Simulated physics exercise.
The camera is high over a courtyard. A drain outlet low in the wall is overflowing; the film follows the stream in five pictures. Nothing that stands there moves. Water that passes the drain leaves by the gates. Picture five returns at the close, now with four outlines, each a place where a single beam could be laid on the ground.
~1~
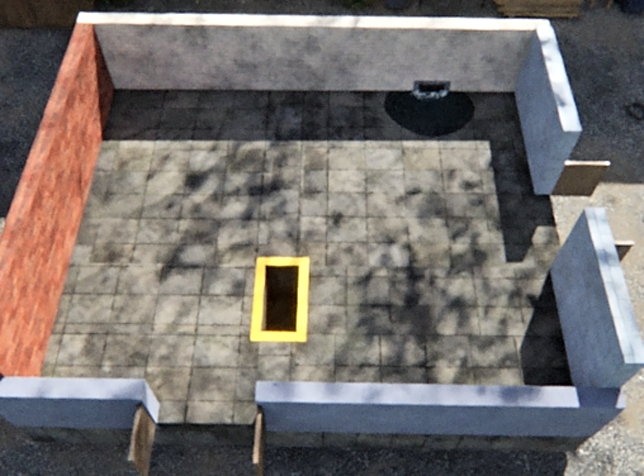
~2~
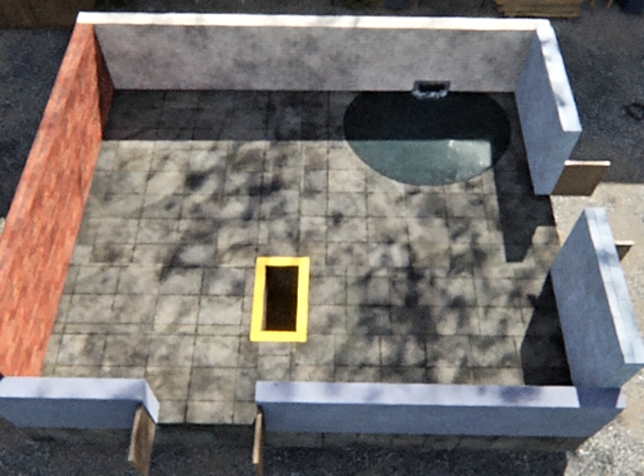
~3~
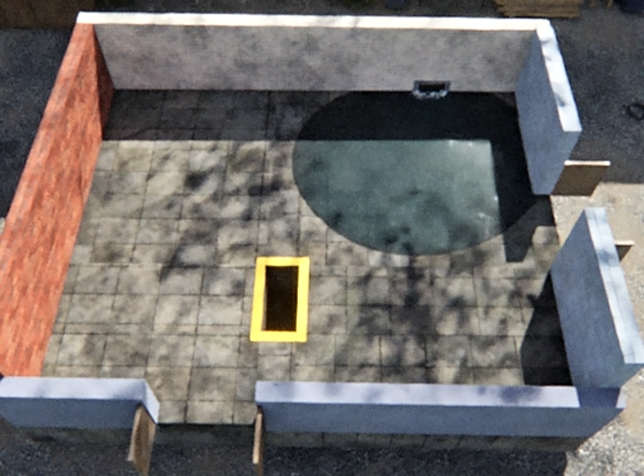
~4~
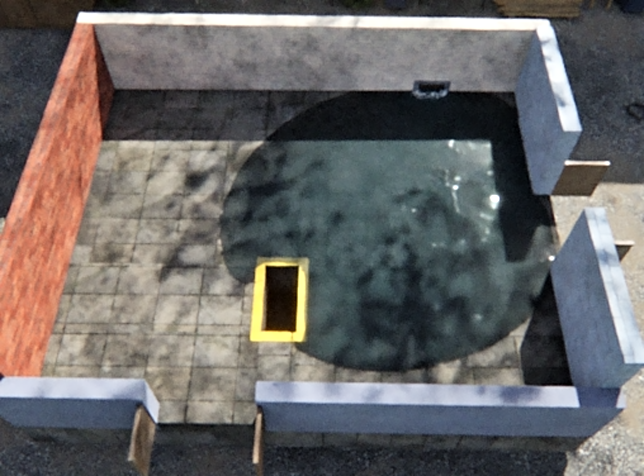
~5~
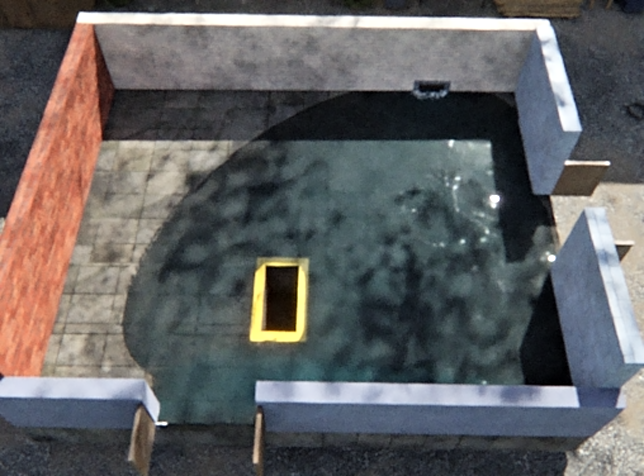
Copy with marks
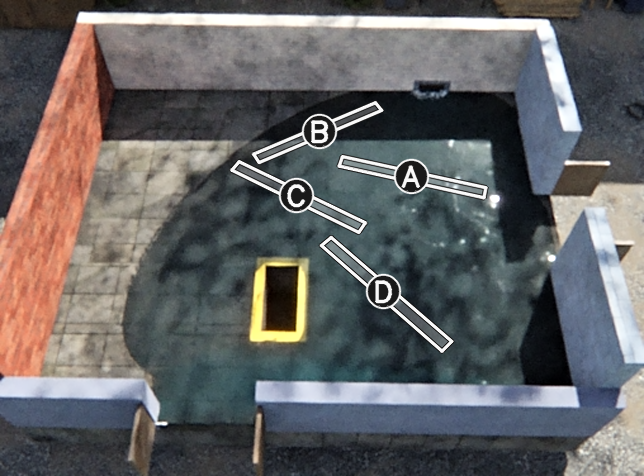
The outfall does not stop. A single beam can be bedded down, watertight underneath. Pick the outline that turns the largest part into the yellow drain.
The answer is spot B.
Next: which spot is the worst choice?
That is spot A.
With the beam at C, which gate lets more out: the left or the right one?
The left one.
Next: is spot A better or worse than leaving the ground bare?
Worse.
In white, A from (340, 161) to (484, 192); B from (256, 158) to (378, 106); C from (235, 165) to (362, 227); D from (326, 241) to (446, 346).
With A, about 7 % of the stream goes into the yellow drain, about 93 % out by the gates.
With B, about 25 % of the stream goes into the yellow drain, about 75 % out by the gates.
With C, about 14 % of the stream goes into the yellow drain, about 85 % out by the gates.
With D, about 19 % of the stream goes into the yellow drain, about 81 % out by the gates.
